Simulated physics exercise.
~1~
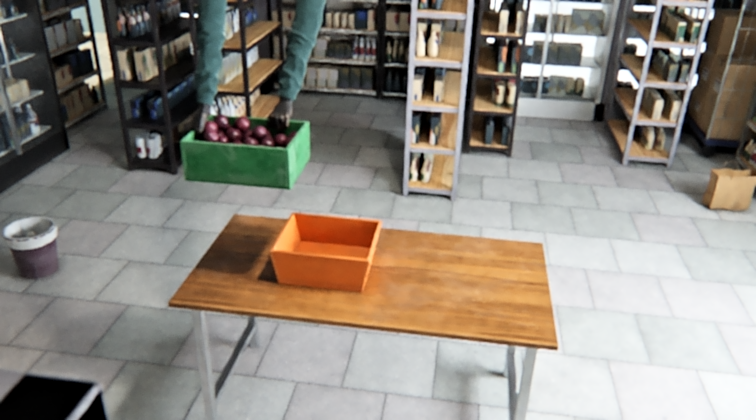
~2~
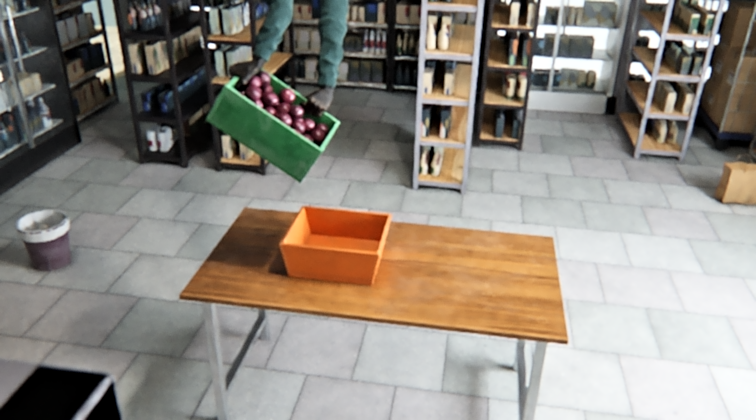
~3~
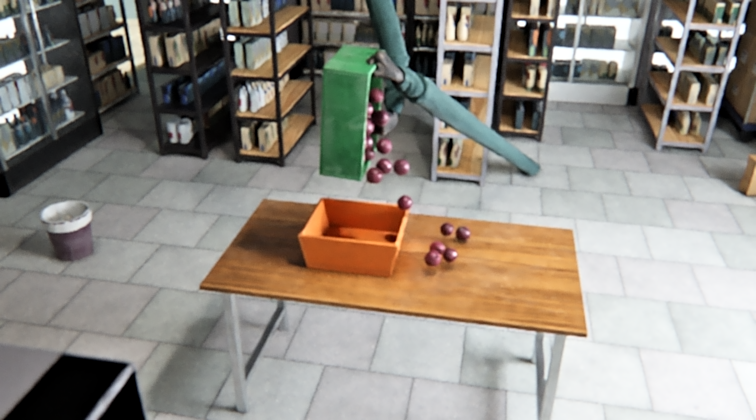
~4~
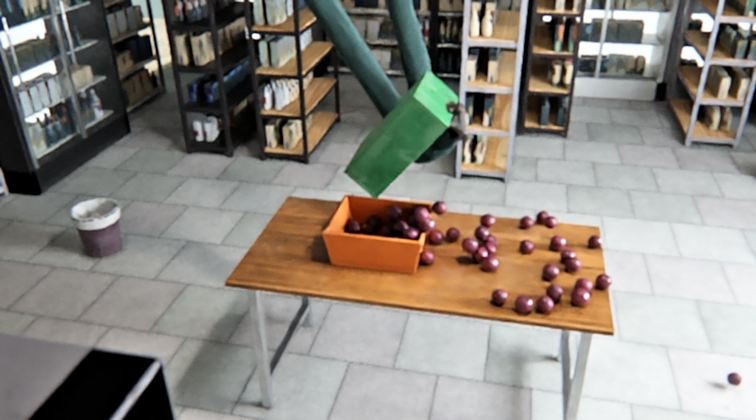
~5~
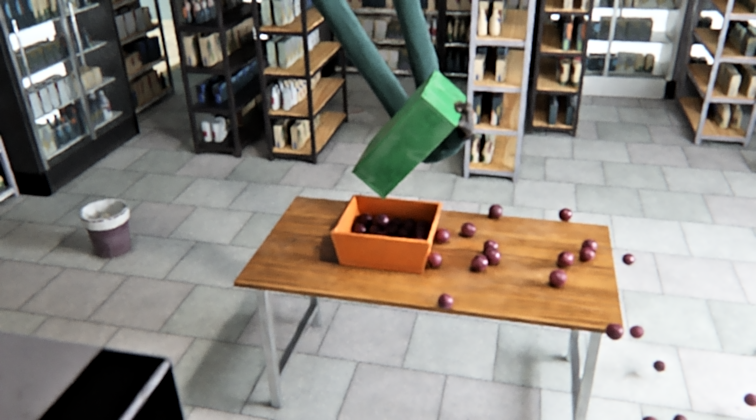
In a shop, green-sleeved arms tip red onions from a green tote, many missing the orange tray.
